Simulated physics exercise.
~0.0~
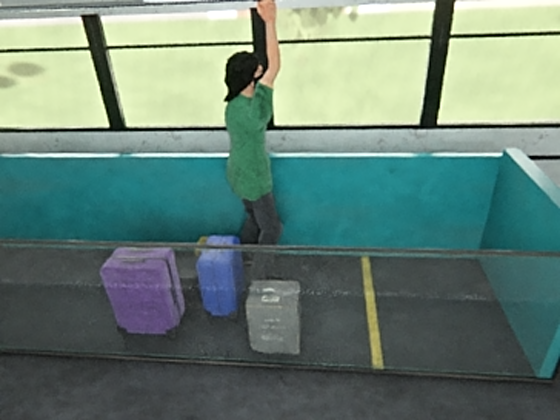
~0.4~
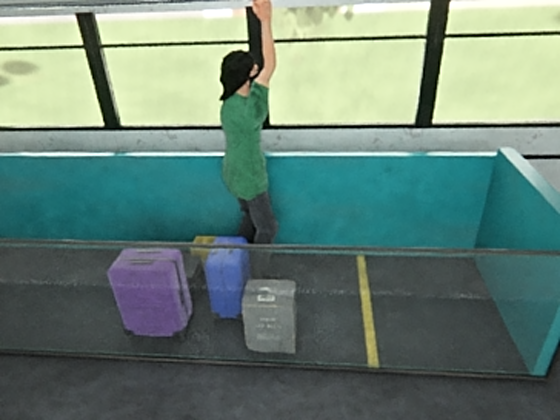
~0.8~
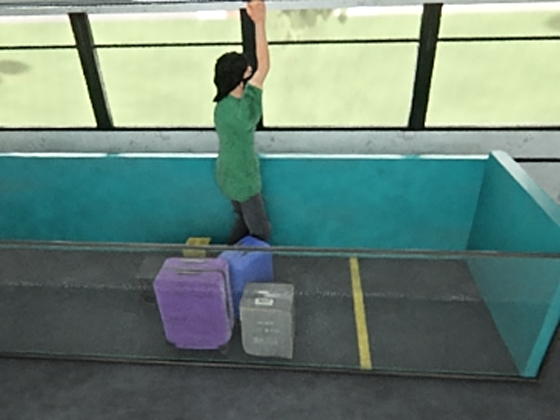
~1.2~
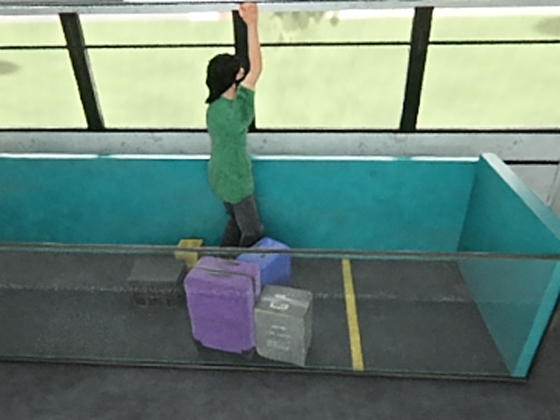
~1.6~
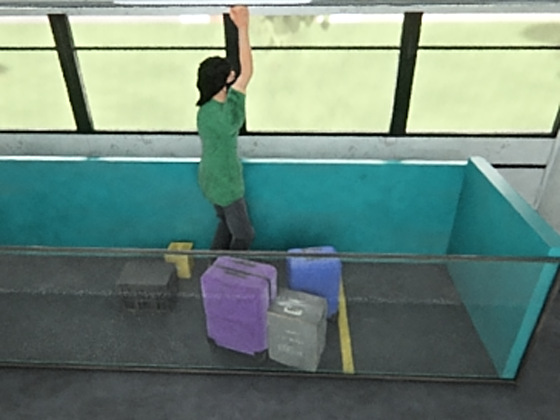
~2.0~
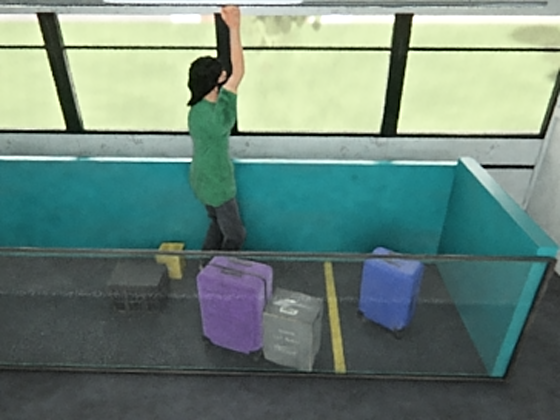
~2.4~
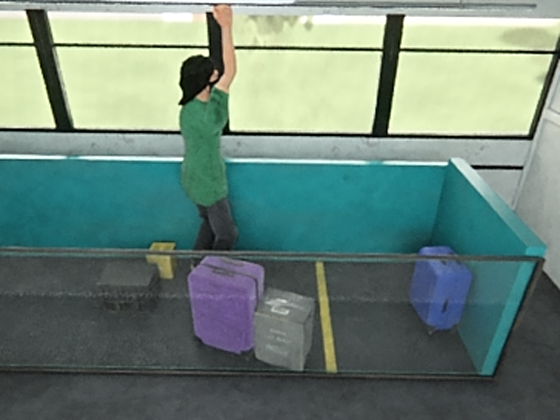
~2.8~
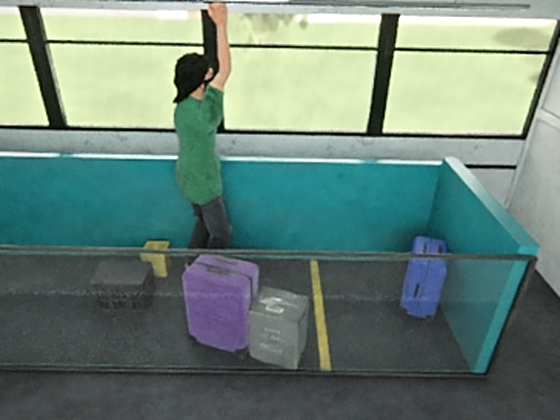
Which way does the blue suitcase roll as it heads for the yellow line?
It rolls to the right, passing the yellow line and reaching the area near the right end of the bay.
On a bus, the blue suitcase rolls past the yellow line while other luggage stays short.
